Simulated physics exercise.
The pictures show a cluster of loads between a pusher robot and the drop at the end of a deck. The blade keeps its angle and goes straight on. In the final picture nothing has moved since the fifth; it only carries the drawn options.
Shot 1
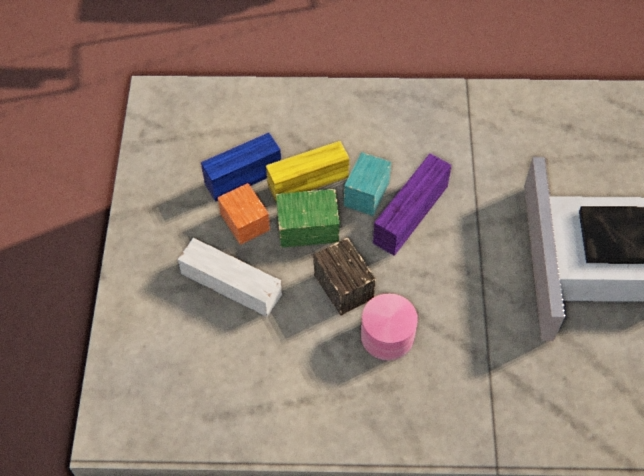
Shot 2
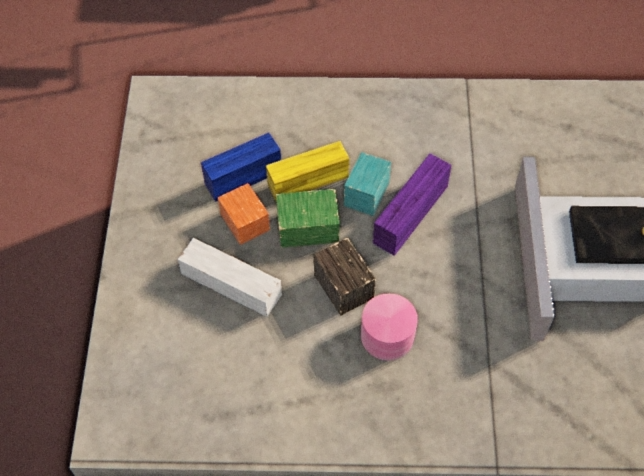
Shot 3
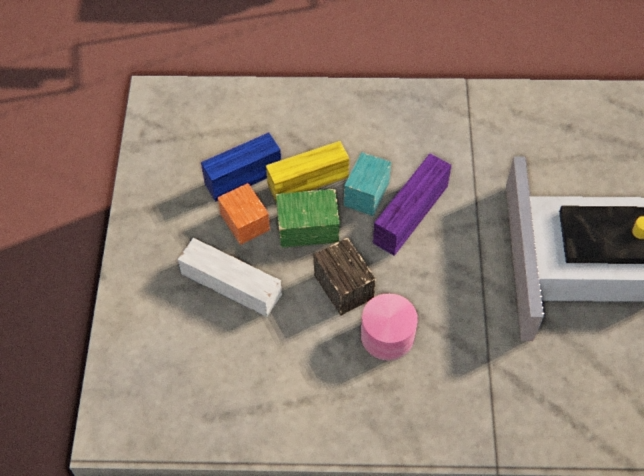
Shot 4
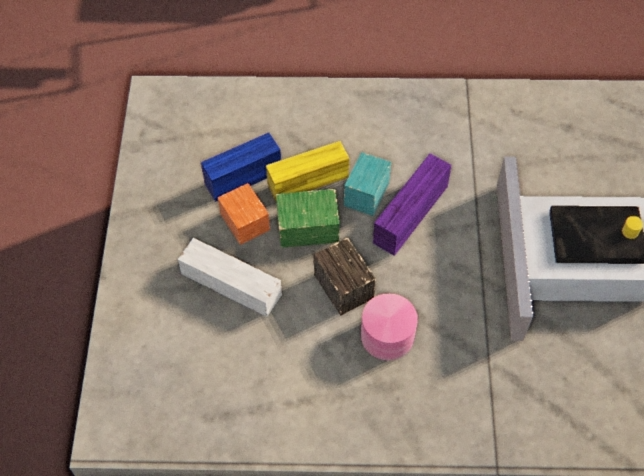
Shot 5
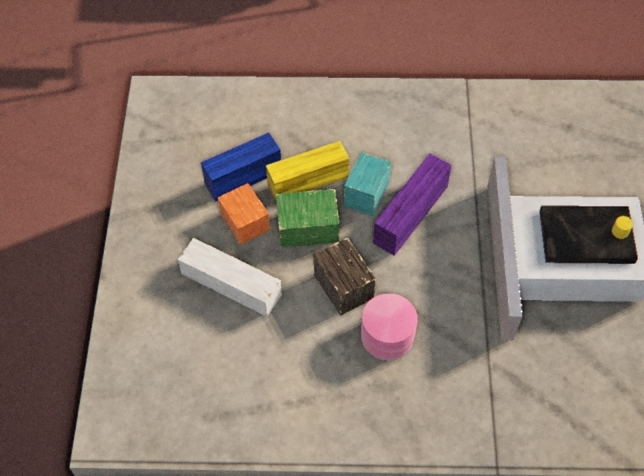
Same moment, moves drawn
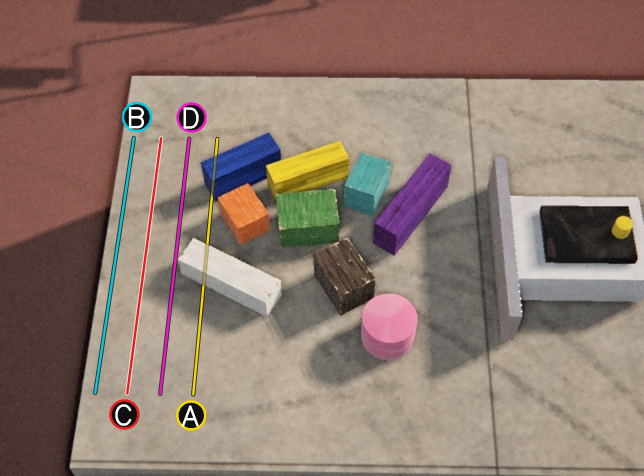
On a grey slab, a flat-fronted white machine with a black top moves slowly left from the right edge, a yellow knob coming into view, while the cluster of coloured blocks and a pink cylinder stays still.
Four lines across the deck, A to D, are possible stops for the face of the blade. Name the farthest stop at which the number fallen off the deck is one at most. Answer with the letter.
Up to line A.
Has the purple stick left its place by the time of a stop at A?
Yes.
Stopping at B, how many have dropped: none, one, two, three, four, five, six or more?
Six or more.
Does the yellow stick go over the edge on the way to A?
By then, no.
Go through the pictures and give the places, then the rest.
In the first picture, white bar (230, 277); yellow stick (308, 172); pink canister (389, 327).
In the second picture, robot (611, 234); green crate (307, 218).
In the third picture, robot (601, 233); turquoise crate (367, 184).
In the fourth picture, robot (591, 233); orange crate (244, 214).
In the fifth picture, robot (581, 233); white bar (230, 277); yellow stick (308, 172); pink canister (389, 327).
On the marked copy, A at (206, 256); B at (116, 255); C at (146, 256); D at (176, 256).
Following A. Soon after the start, robot (472, 232); pink canister (366, 327); yellow stick (291, 174).
Later, robot (363, 231); orange crate (184, 244); blue stick (202, 153).
In the end, robot (279, 230); orange crate (102, 244); white bar (110, 280); none fallen.
As for the rest, B drops eight; C drops five; D drops three.
